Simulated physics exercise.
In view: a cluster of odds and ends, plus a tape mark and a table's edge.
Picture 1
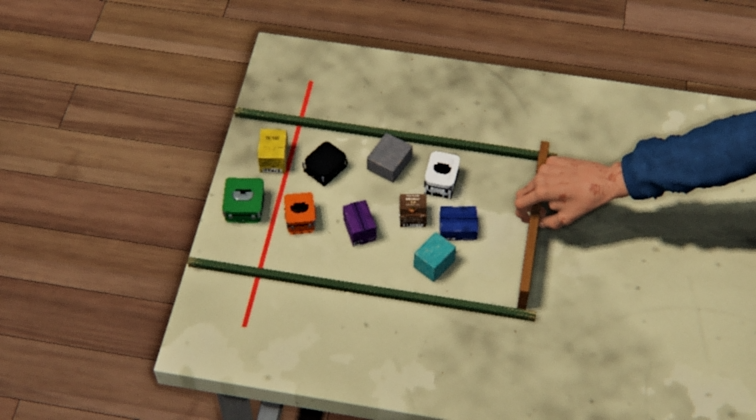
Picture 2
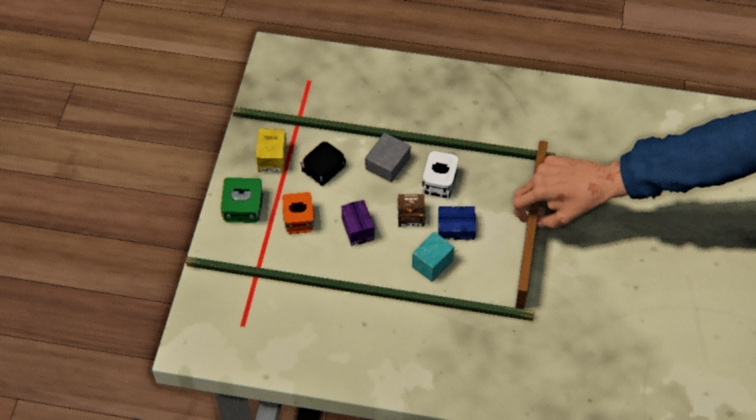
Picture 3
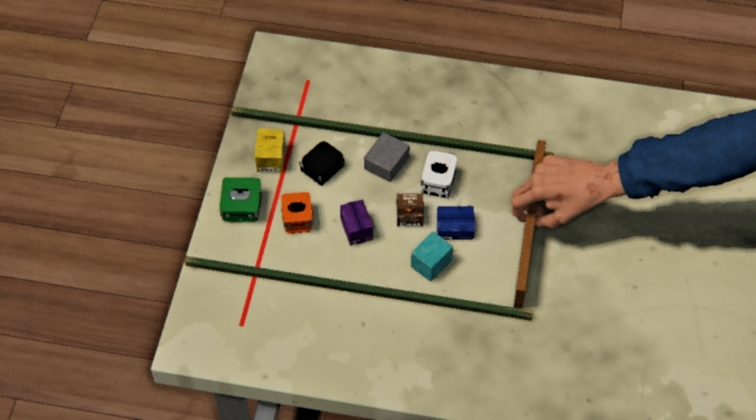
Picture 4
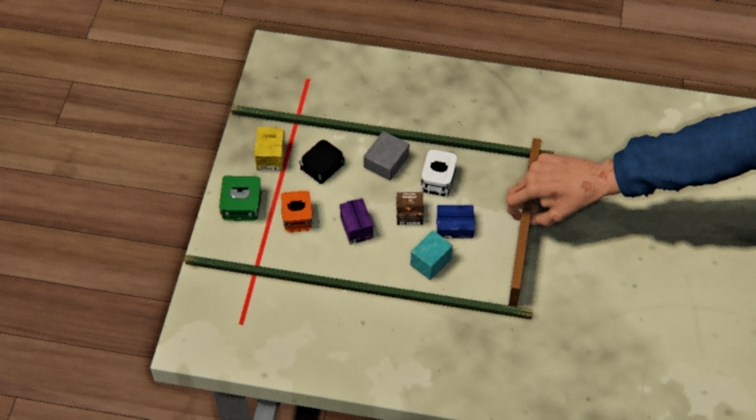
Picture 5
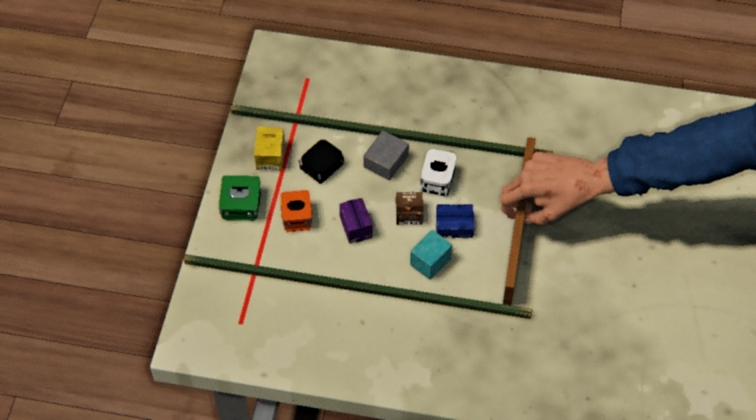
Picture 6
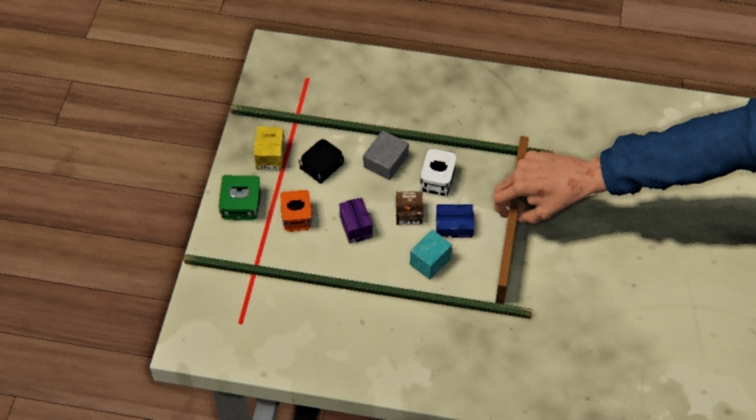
The video shows small coloured boxes and blocks scattered between two green rods on a table, near a red line, while a hand at the right slides a wooden bar slightly left toward them; the objects stay essentially still.
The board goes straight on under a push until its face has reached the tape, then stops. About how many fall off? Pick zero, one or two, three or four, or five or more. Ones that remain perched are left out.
Three or four fall off.
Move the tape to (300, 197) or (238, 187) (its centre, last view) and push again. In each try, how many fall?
Respectively 1 and 6.
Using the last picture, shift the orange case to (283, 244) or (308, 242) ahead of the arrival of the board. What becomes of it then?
Well, the orange case stays aboard in the first case and stays aboard in the second.
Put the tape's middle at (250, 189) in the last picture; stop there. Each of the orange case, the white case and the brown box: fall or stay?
The orange case? It is safe. The white case? It is safe. The brown box? It does not stay.
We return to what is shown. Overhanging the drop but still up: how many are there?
Count of overhanging things: 0.
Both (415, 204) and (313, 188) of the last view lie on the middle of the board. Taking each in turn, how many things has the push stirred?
Tally: First 6; then 10.
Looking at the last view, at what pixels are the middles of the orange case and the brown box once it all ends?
Final positions - orange case around (232, 204), brown box around (231, 170).
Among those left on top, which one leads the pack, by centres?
Foremost one: Brown box.
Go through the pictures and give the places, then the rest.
The first frame shows green case (244, 201); yellow box (273, 151); orange case (300, 214); board (534, 224); tape (280, 196).
The second frame shows yellow box (272, 151); board (532, 223).
The third frame shows orange case (297, 213); purple box (357, 223).
The fourth frame shows green case (241, 199); blue box (455, 221).
The fifth frame shows yellow box (270, 149); grey block (386, 155).
The sixth frame shows green case (240, 198); yellow box (270, 149); orange case (296, 211); board (512, 218); tape (276, 193).
Soon after, none off yet; green case at rest near (240, 198); yellow box at rest near (270, 149); orange case at rest near (296, 211).
After that, none off yet; green case at rest near (240, 198); yellow box displaced a little near (258, 146); orange case displaced a little near (277, 210).
In the end, the number that fall off is three or four; gone, black case, yellow box and green case.
